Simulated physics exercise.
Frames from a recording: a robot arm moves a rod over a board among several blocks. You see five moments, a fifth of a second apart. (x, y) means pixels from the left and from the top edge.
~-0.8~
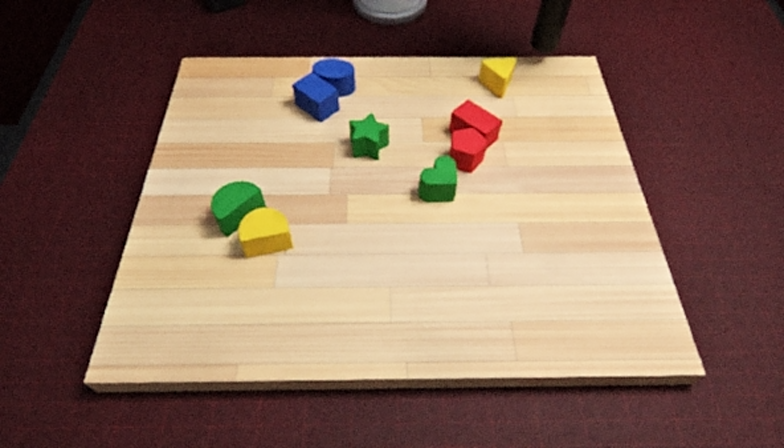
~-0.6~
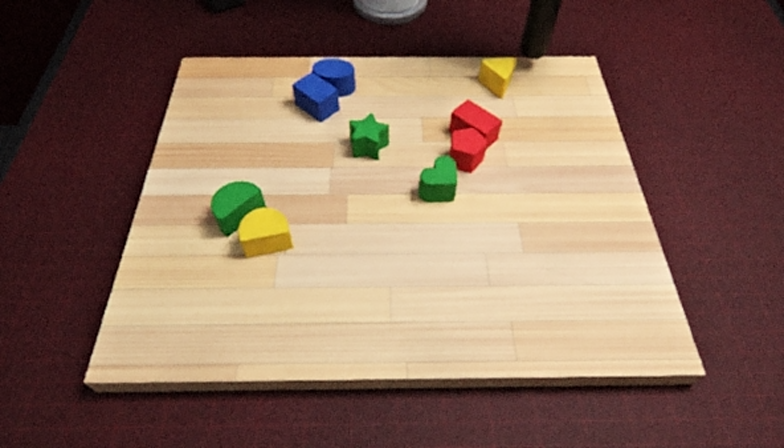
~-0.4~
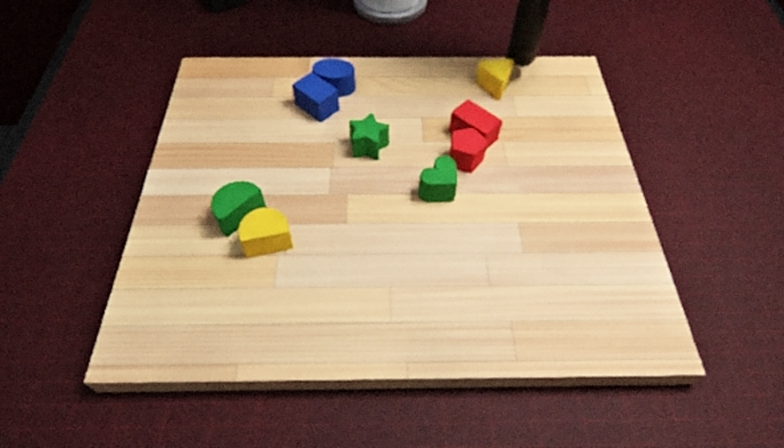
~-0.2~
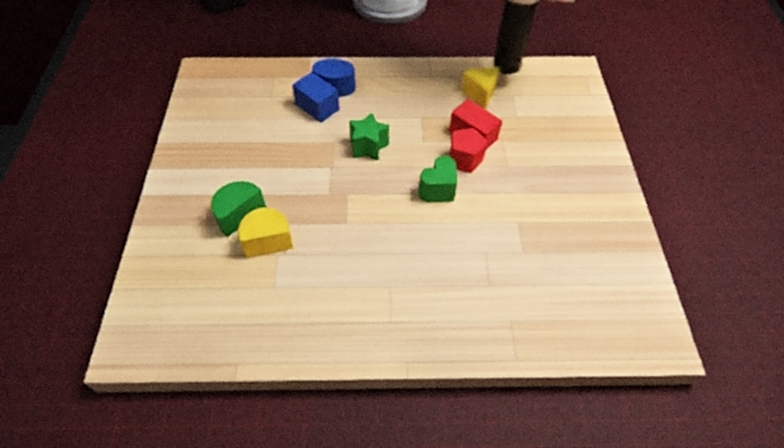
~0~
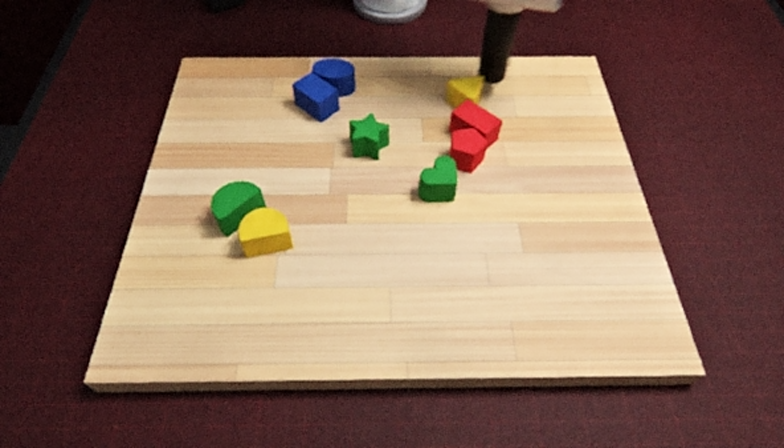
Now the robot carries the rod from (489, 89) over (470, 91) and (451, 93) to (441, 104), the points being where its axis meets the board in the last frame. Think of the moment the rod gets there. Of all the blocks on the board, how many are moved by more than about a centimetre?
Moved: 1.
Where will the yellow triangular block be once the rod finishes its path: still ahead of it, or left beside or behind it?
It remains before the rod.
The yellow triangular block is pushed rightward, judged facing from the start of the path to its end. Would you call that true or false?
False
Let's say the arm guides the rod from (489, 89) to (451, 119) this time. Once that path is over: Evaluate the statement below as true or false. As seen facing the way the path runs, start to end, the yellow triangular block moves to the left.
The statement is incorrect.
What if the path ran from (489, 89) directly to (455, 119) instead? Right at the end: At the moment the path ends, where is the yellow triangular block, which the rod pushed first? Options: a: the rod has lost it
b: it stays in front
Option b.
The first path, step by step. Halfway along, rod at (461, 77); yellow triangular block at (448, 92), turned 35° anticlockwise; red oblong block at (473, 117), turned 20° anticlockwise.
At the end, rod at (442, 90); yellow triangular block at (438, 102), turned 90° anticlockwise; red five-sided block in place; red oblong block at (473, 117), turned 20° anticlockwise.
